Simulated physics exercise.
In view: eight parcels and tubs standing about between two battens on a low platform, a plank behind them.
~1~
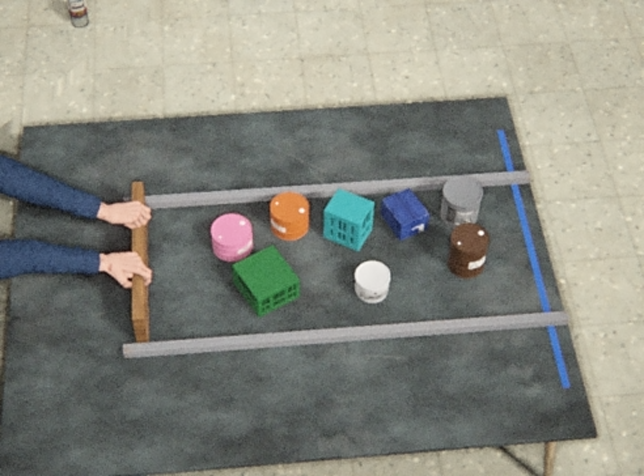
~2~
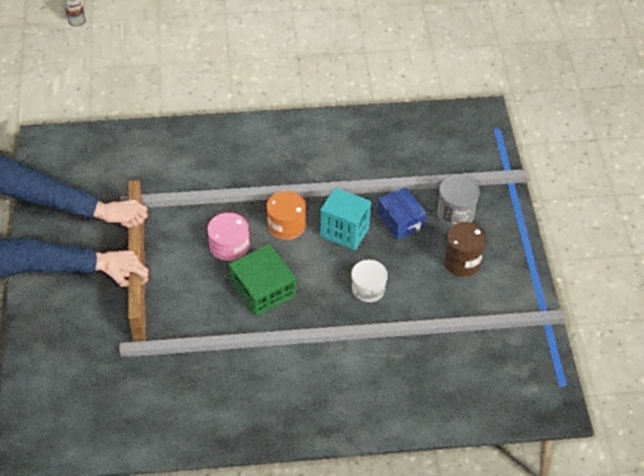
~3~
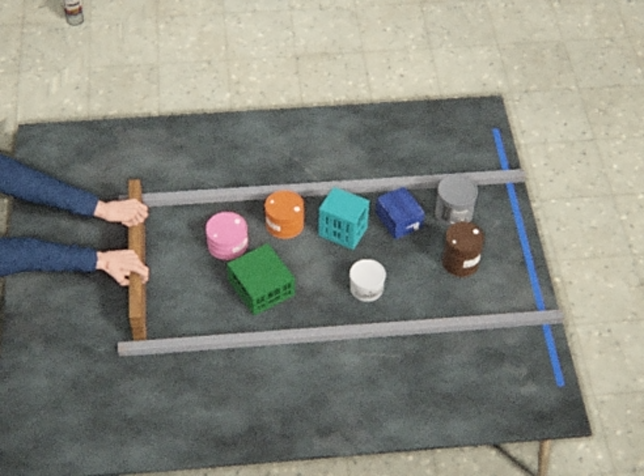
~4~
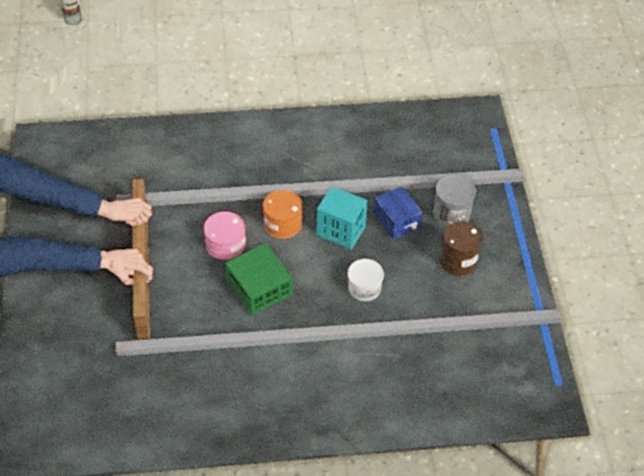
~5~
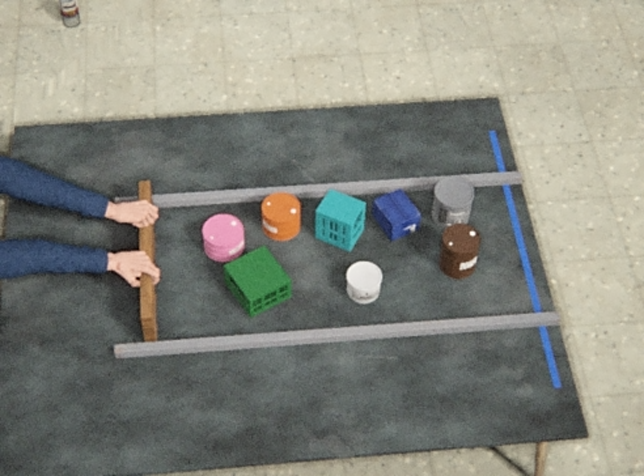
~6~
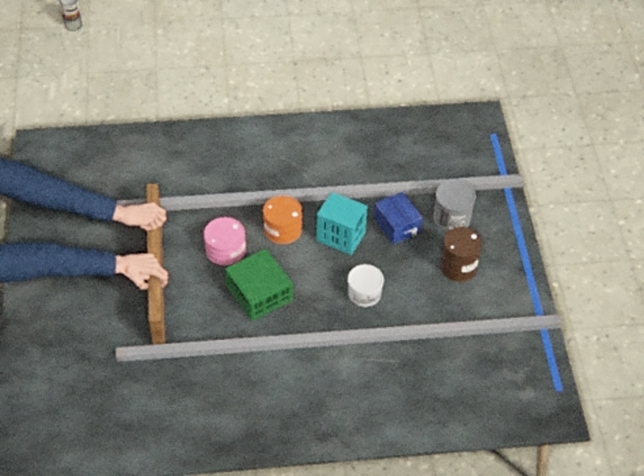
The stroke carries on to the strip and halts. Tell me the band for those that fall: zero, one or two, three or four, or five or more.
In the end the number that fall off is five or more.
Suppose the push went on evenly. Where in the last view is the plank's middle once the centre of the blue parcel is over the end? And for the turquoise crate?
For the blue parcel at (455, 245), for the turquoise crate at (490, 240).
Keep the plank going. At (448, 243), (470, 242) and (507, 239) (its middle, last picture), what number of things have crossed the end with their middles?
It would be 1, 2 and 5.
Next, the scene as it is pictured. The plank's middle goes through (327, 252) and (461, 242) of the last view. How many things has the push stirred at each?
6 and 8.
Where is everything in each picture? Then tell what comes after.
In the first picture, grey pail (461, 203); brown canister (468, 251); blue parcel (405, 214); plank (140, 262); tape (531, 248).
In the second picture, brown canister (465, 250); green crate (263, 280).
In the third picture, blue parcel (400, 213); plank (137, 260).
In the fourth picture, grey pail (454, 201); white pail (365, 281).
In the fifth picture, brown canister (459, 251); pink canister (224, 238).
In the sixth picture, grey pail (454, 207); brown canister (461, 255); blue parcel (398, 218); plank (155, 264); tape (524, 252).
Soon after, none off yet; grey pail at rest near (454, 207); brown canister at rest near (461, 255); blue parcel at rest near (398, 218).
Then, none off yet; grey pail moved about its own width near (482, 196); brown canister at rest near (461, 255); blue parcel moved about its own width near (444, 203).
Further on, one off so far; grey pail falling near (560, 243); brown canister moved well along near (518, 240); blue parcel moved well along near (529, 198).
At rest, the number that fall off is five or more; fallen, pink canister, green crate, orange canister, turquoise crate, white pail, blue parcel, brown canister and grey pail.
